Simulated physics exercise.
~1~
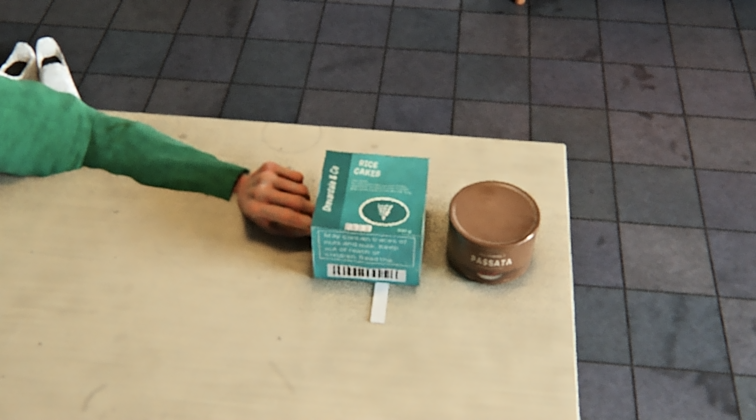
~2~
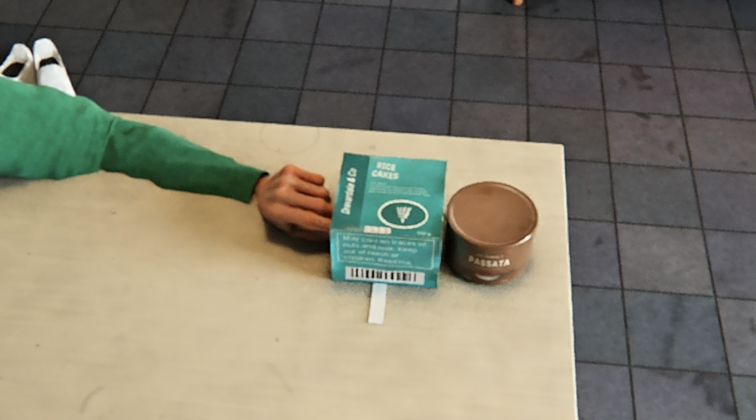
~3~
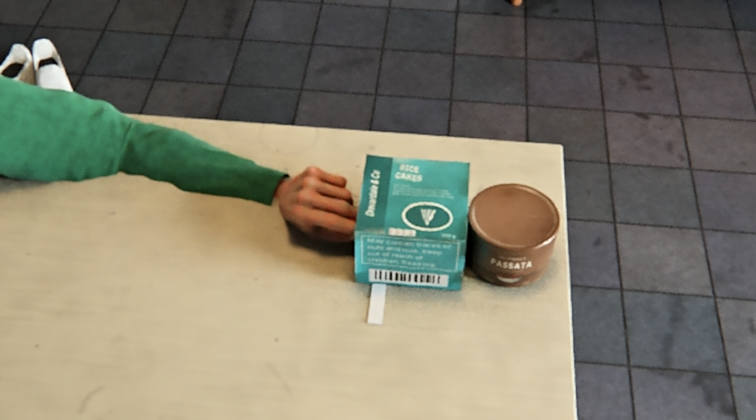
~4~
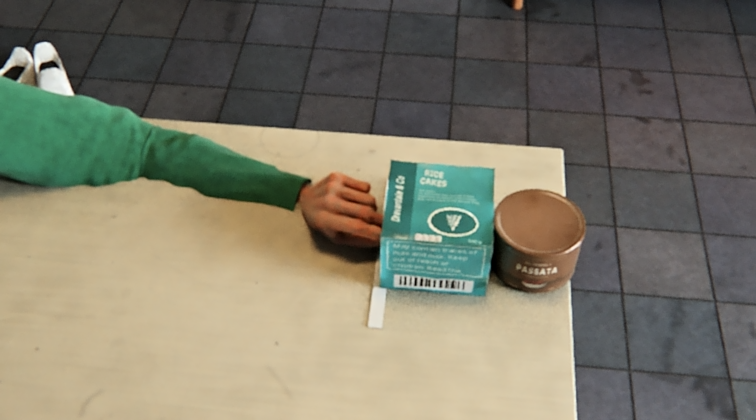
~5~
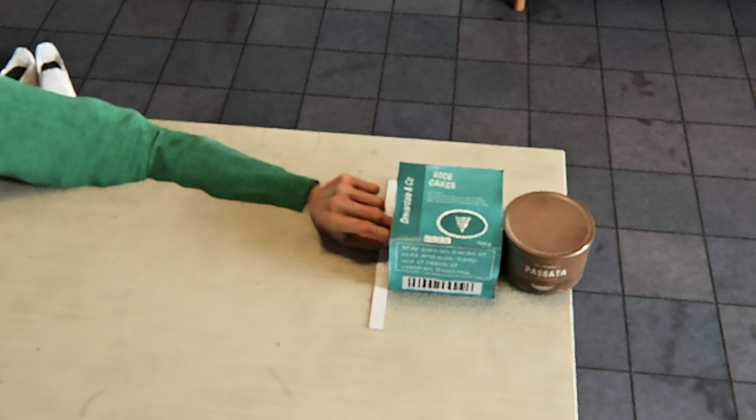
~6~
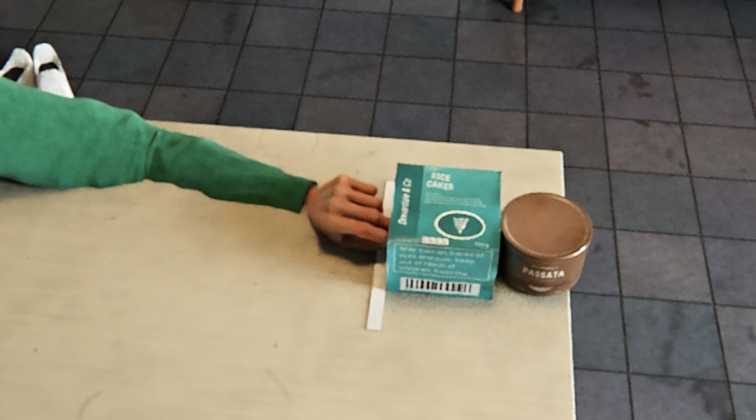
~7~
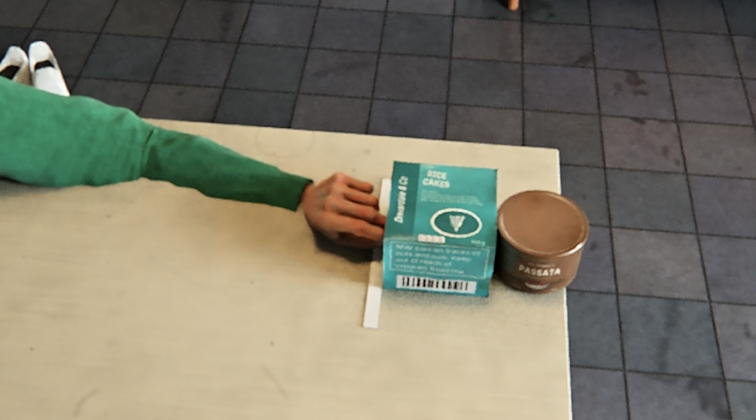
A hand slowly pushes a turquoise box right, nudging a brown tub that stays on the table.
